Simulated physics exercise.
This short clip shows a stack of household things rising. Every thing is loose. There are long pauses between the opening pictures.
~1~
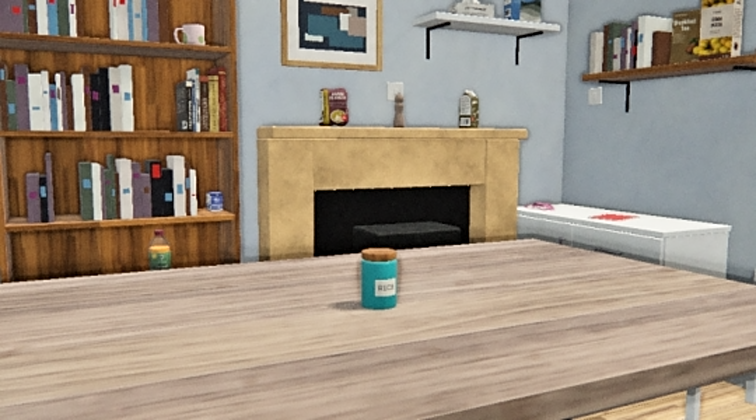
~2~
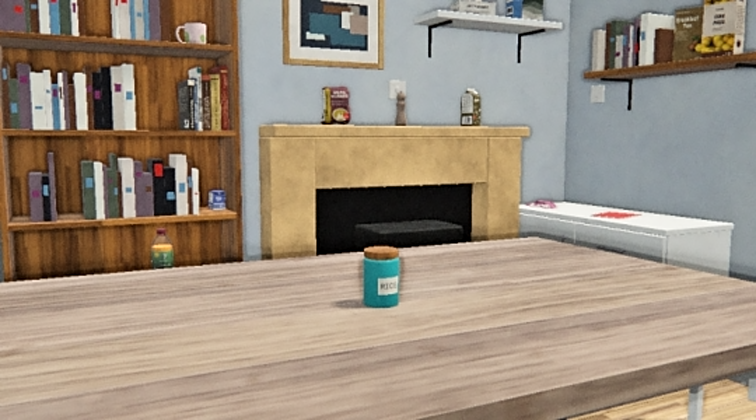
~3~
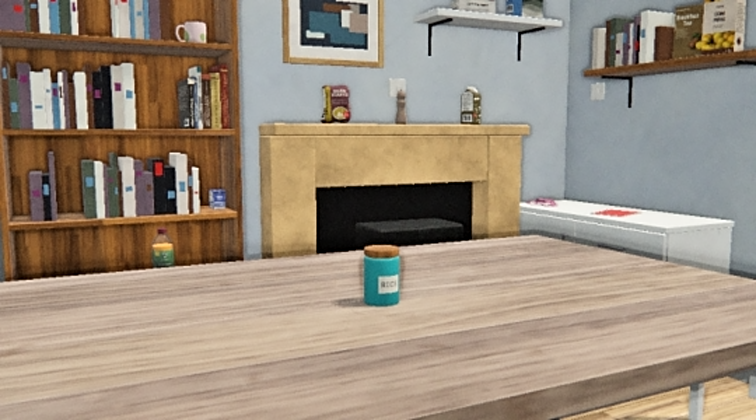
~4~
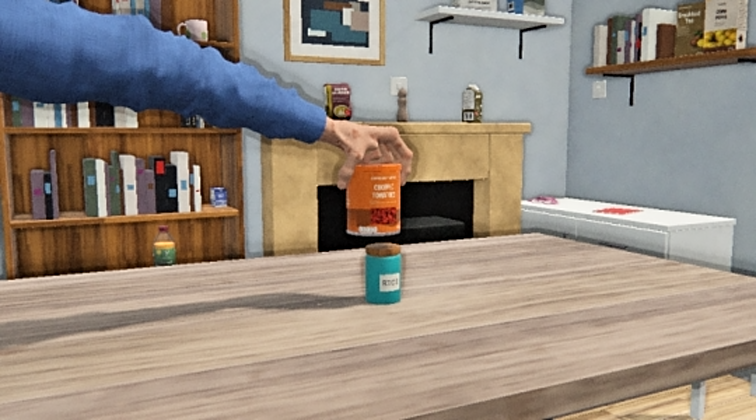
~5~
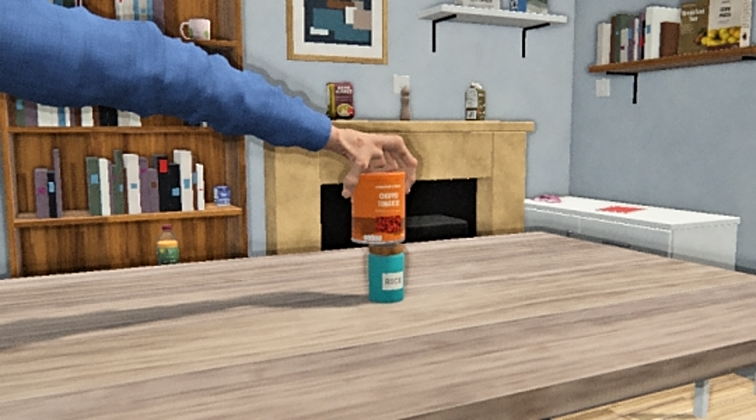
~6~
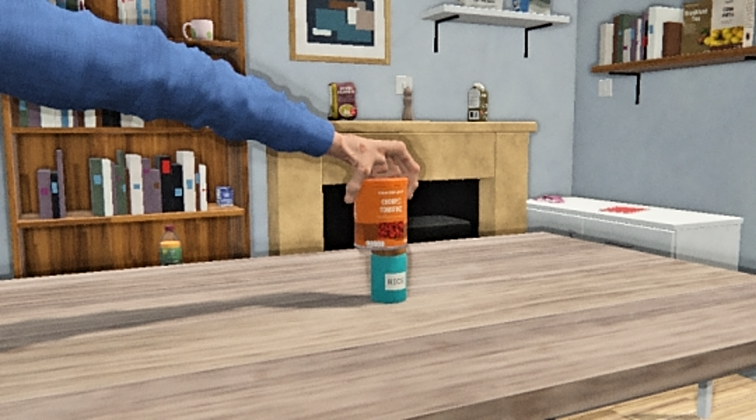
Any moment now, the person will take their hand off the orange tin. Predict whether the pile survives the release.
I reckon it sits tight.
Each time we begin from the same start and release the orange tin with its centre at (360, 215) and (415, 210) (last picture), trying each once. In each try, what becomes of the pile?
Topples over, then topples over.
Then, 0.20 s later than the last frame, all is still.
Then, 0.40 s later than the last frame, orange tin resting near (381, 213).
When it is over, both as before. End places, in pixels of the last picture, orange tin near (381, 213). The pile keeps its balance.
